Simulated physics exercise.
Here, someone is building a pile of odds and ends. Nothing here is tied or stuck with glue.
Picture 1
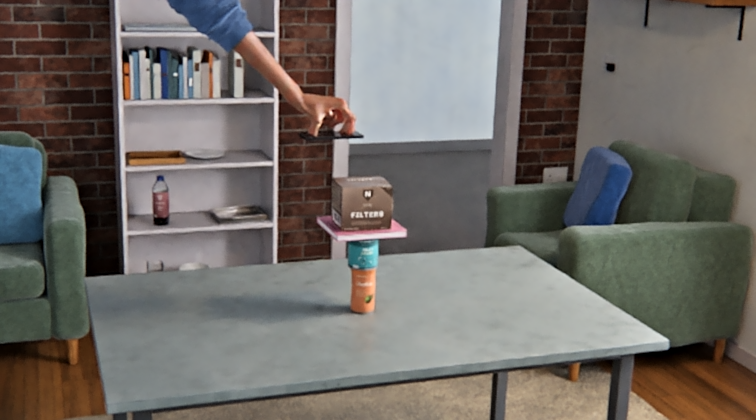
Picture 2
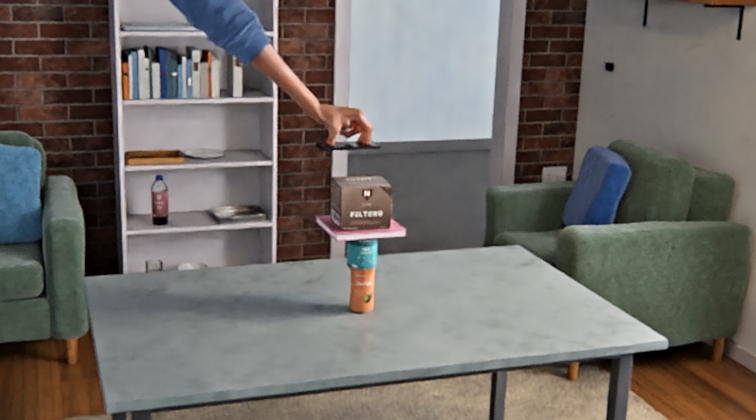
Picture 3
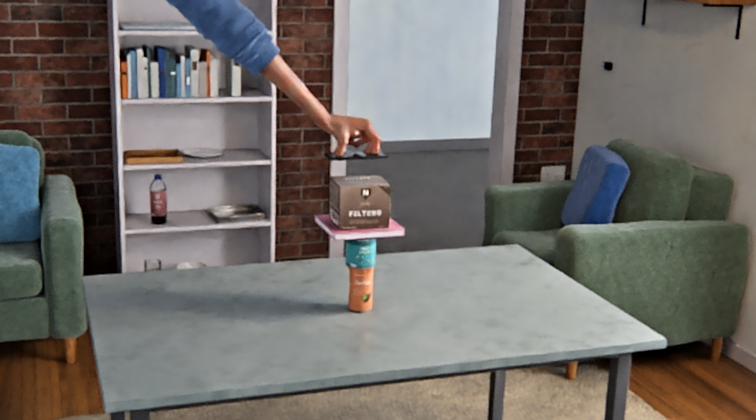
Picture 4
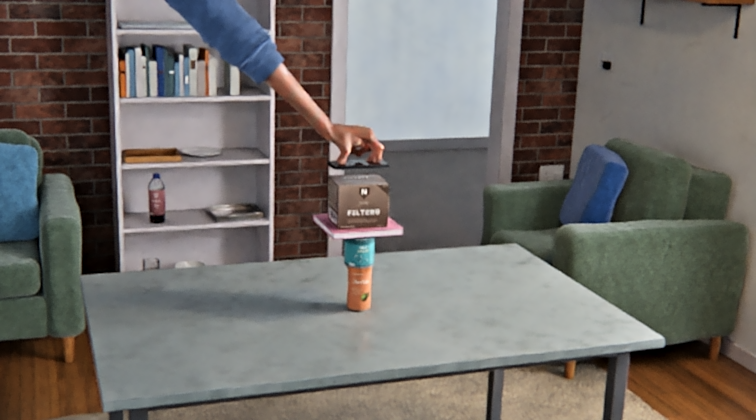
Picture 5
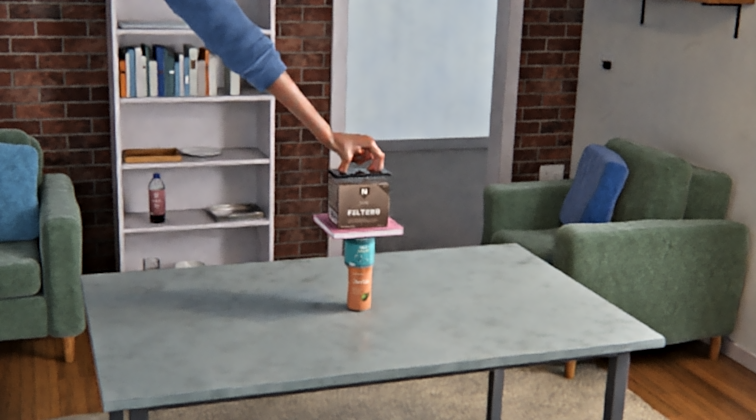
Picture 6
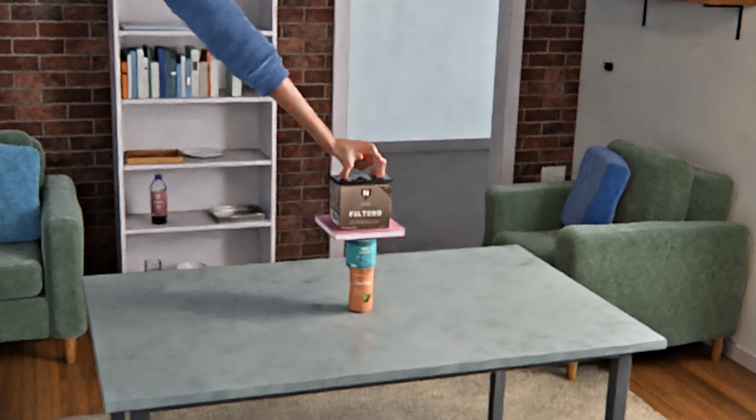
A hand reaching in from the upper left carries a flat black phone rightward and down above a grey table in a living room, seen from slightly above. On the table stand an orange can, a turquoise tin, a pink slab and a brown box, stacked upward, with green armchairs on both sides and a white bookshelf behind. The hand lowers the phone onto the box and keeps holding it.
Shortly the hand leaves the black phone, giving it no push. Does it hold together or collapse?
It holds together.
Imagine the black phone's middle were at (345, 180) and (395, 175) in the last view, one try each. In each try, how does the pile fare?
On the first go it remains standing, and on the second it collapses.
Then, 0.20 s on from there, no change.
Then, 0.50 s on from there, black phone resting near (361, 179).
In the end, all 5 unmoved. At the end, from the last picture's camera, black phone near (361, 179). The pile holds.
